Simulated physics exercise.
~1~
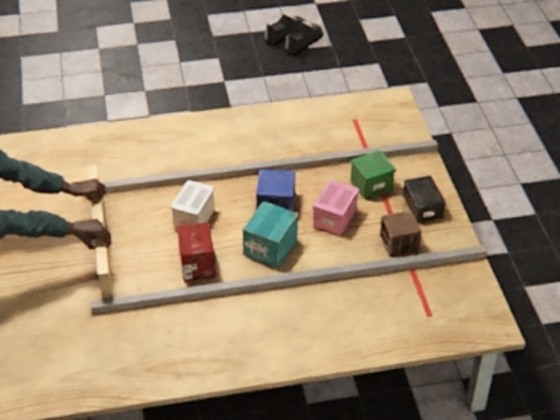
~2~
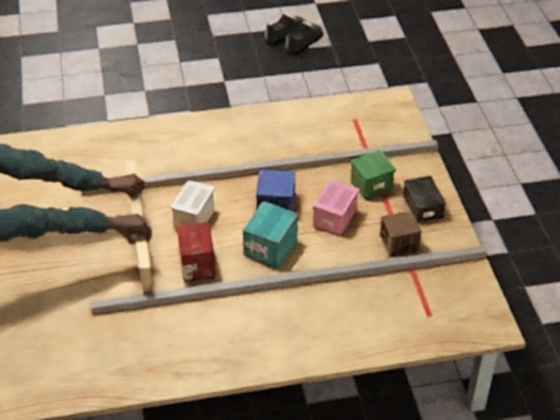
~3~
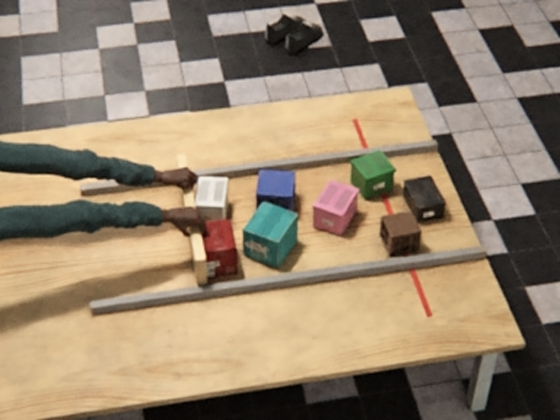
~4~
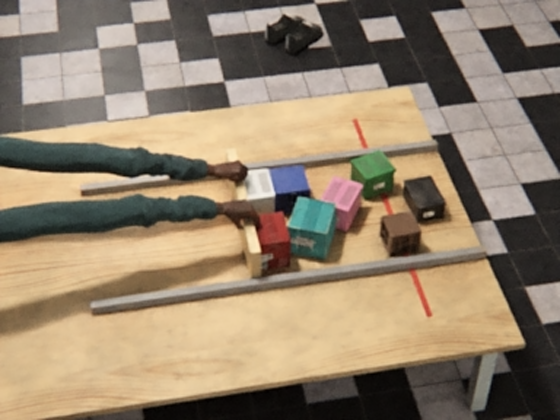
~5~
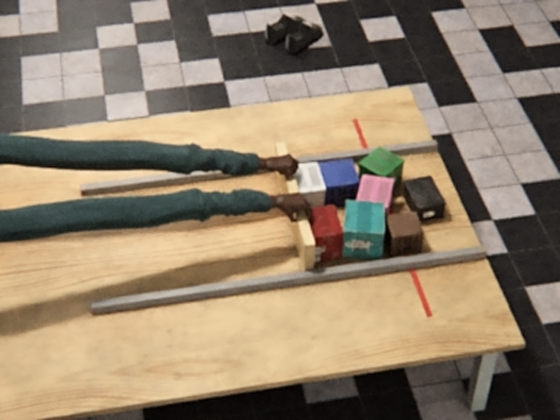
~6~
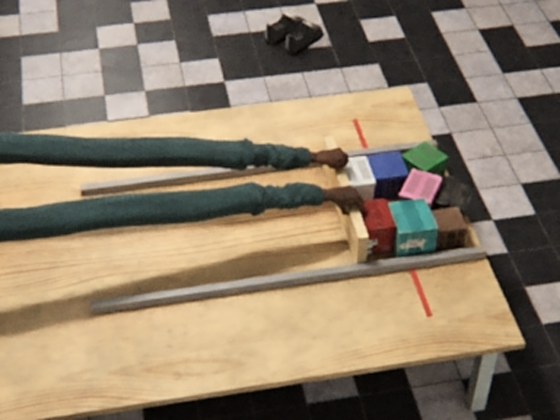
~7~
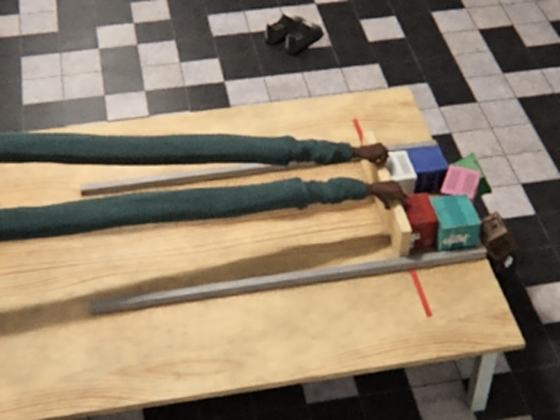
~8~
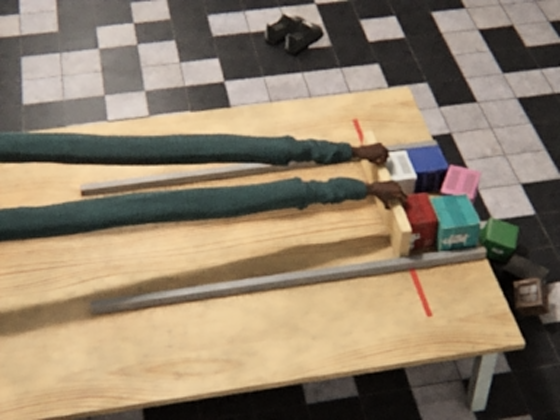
On a wooden table above a checkered floor, two hands slid a plank to the right between two rails, bunching up colored boxes and pushing them along until the black, brown and green ones dropped off the far end as the plank stopped.
